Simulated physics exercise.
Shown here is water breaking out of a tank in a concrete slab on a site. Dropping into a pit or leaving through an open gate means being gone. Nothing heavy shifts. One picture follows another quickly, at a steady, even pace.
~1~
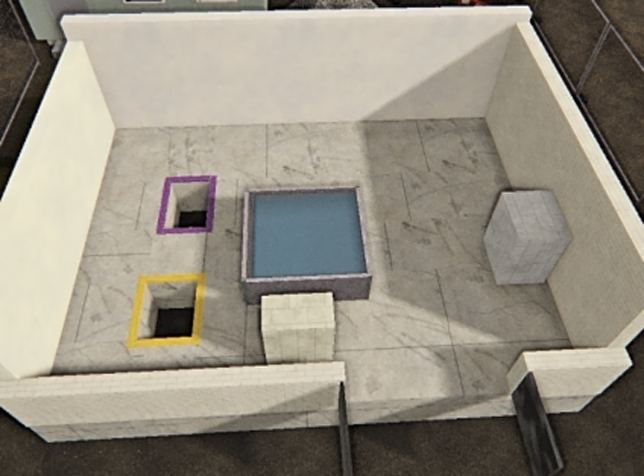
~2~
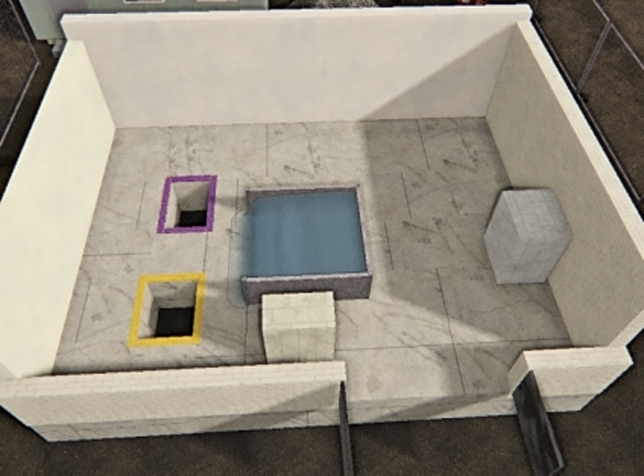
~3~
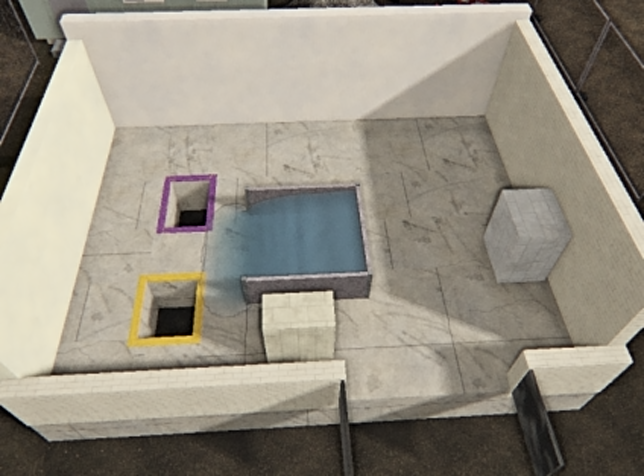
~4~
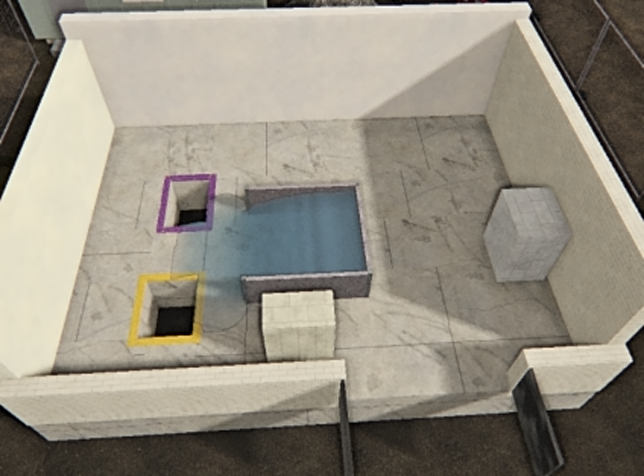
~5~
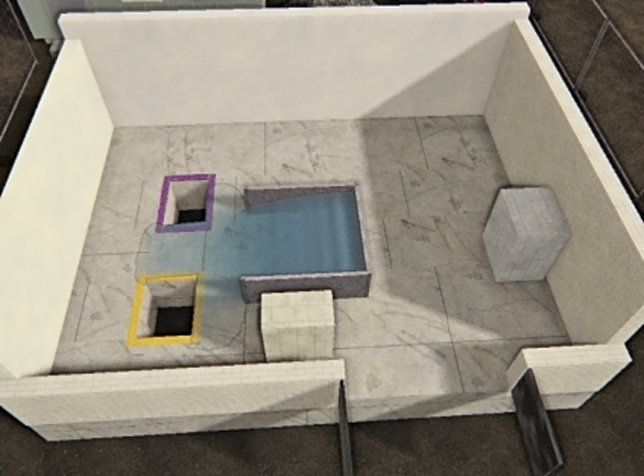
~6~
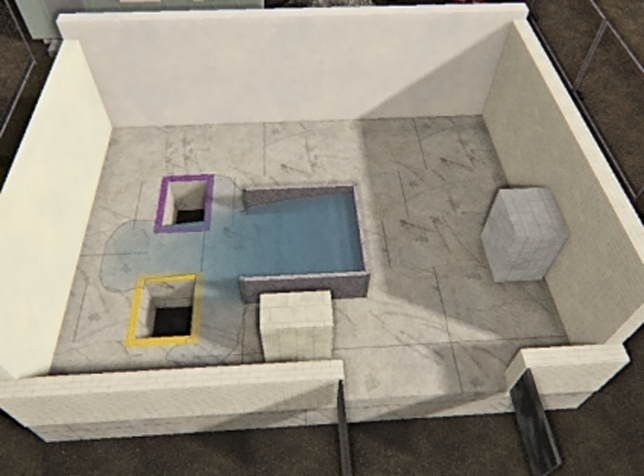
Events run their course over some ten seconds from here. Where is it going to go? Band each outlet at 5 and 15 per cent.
My prediction: The gate gets shy of five per cent; the purple pit gets in excess of fifteen per cent; the yellow pit gets in excess of fifteen per cent.
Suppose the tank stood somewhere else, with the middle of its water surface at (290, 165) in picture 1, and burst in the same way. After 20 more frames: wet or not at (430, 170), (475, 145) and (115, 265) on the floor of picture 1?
Spot 1 unwetted, spot 2 unwetted, and spot 3 wetted.
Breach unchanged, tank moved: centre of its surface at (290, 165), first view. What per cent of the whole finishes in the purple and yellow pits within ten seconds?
The purple pit ends up with 65 per cent and the yellow pit with 10 per cent.
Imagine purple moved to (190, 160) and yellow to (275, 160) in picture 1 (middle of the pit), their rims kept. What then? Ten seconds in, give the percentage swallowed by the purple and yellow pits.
Purple 30 %; yellow 4 %.
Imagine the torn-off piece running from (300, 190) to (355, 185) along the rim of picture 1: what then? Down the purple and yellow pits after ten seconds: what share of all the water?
Shares: Purple at 6 percent, yellow at 4 percent.
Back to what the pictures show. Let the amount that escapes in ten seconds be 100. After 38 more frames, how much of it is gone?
I'd say about 85 per cent.
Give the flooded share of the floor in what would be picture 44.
About 50 per cent.
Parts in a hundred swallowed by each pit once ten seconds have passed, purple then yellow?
In the order asked, roughly 24 and 40 percent.
A moment on, water covers 15 % of the floor; the gate 0 %, the purple pit 7 %, the yellow pit 11 %.
Next, water covers 20 % of the floor; the gate 0 %, the purple pit 13 %, the yellow pit 20 %.
Then, water covers 30 % of the floor; the gate 0 %, the purple pit 18 %, the yellow pit 27 %.
Later, water covers 50 % of the floor; the gate 0 %, the purple pit 22 %, the yellow pit 34 %.
In the end, water covers 50 % of the floor; the gate 1 %, the purple pit 25 %, the yellow pit 40 %.
